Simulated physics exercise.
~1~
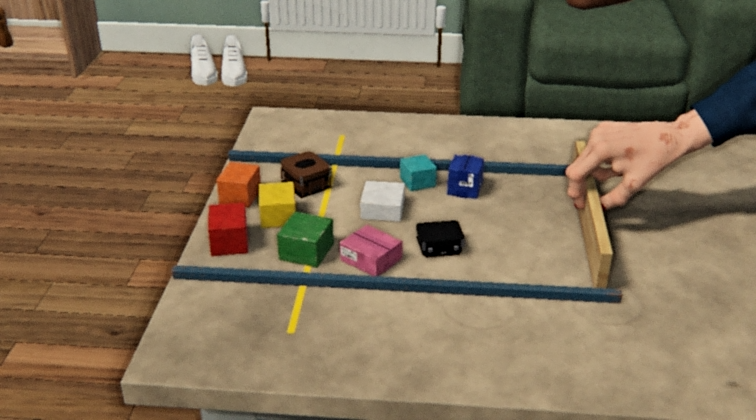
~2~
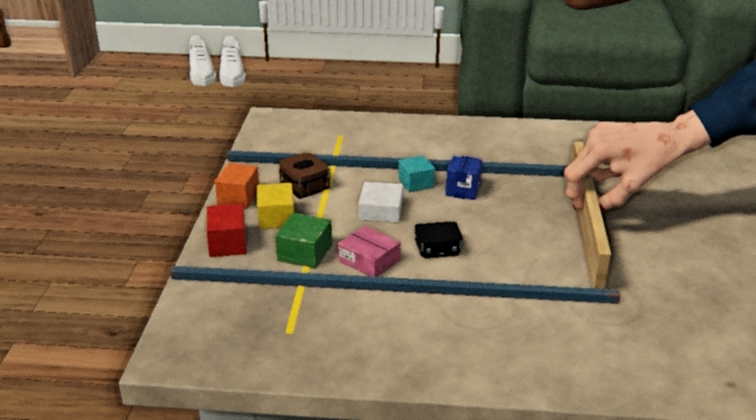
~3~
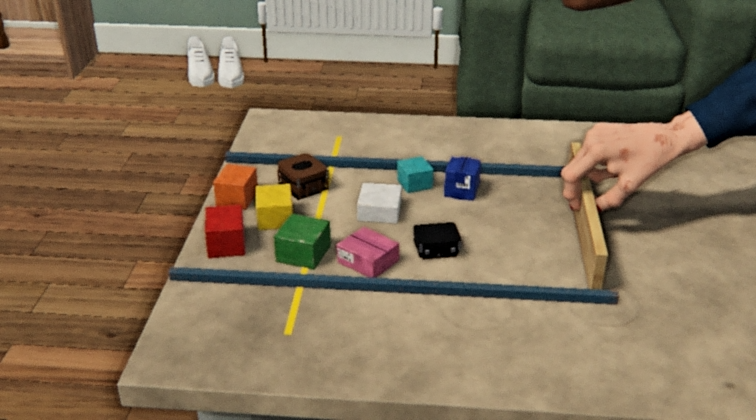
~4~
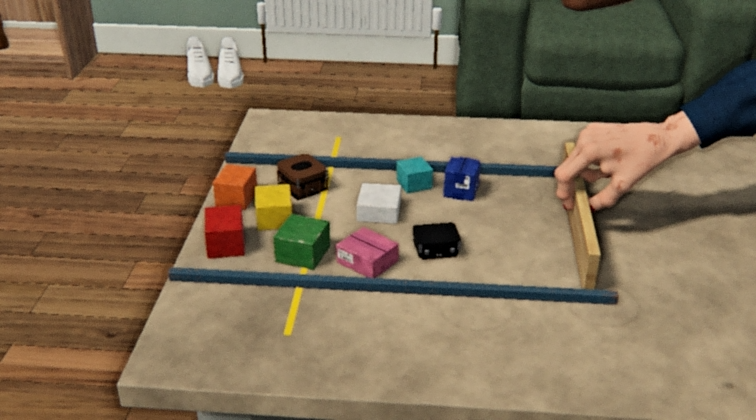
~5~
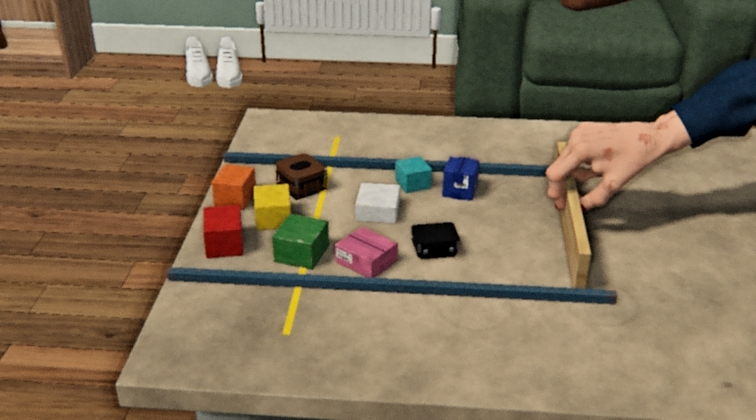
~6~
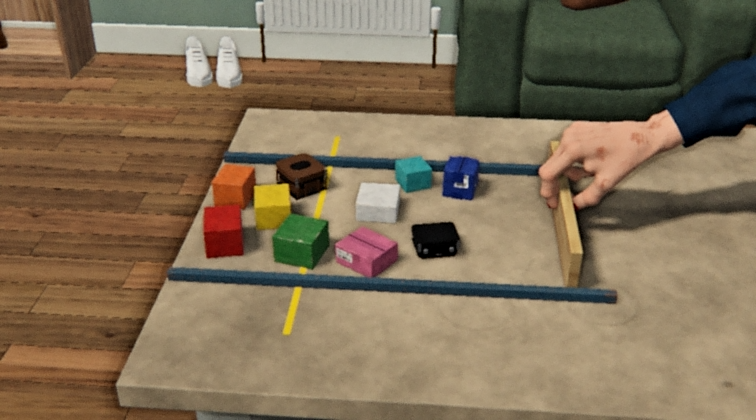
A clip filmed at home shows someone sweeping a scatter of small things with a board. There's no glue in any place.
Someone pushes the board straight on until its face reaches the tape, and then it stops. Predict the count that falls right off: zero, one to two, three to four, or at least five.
The count is zero.
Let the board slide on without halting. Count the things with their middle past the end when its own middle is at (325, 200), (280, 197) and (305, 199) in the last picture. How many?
By position: 0 / 2 / 0.
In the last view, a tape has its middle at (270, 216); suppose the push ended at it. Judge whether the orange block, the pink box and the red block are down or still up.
The orange block is no longer there; as for the pink box, it is still there; and the red block is no longer there.
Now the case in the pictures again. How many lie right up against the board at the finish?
That number would be 4.
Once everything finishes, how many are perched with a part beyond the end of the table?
0 of them.
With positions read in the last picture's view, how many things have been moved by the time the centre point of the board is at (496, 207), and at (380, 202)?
So 0, and at the other place 5.
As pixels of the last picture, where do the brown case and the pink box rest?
The brown case stops around (266, 179); the pink box around (280, 259).
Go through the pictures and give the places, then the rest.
The first picture shows orange block (239, 185); red block (228, 229); yellow block (278, 205); board (589, 211); tape (321, 217).
The second picture shows red block (227, 230); black case (438, 241).
The third picture shows yellow block (274, 207); turquoise block (415, 174).
The fourth picture shows orange block (236, 187); pink box (368, 253).
The fifth picture shows red block (223, 231); brown case (301, 176).
The sixth picture shows orange block (235, 187); red block (224, 231); yellow block (273, 206); board (563, 210); tape (316, 218).
Early on, none off yet; orange block at rest near (235, 187); red block at rest near (224, 231); yellow block at rest near (273, 206).
Finally, the number that fall off is zero.
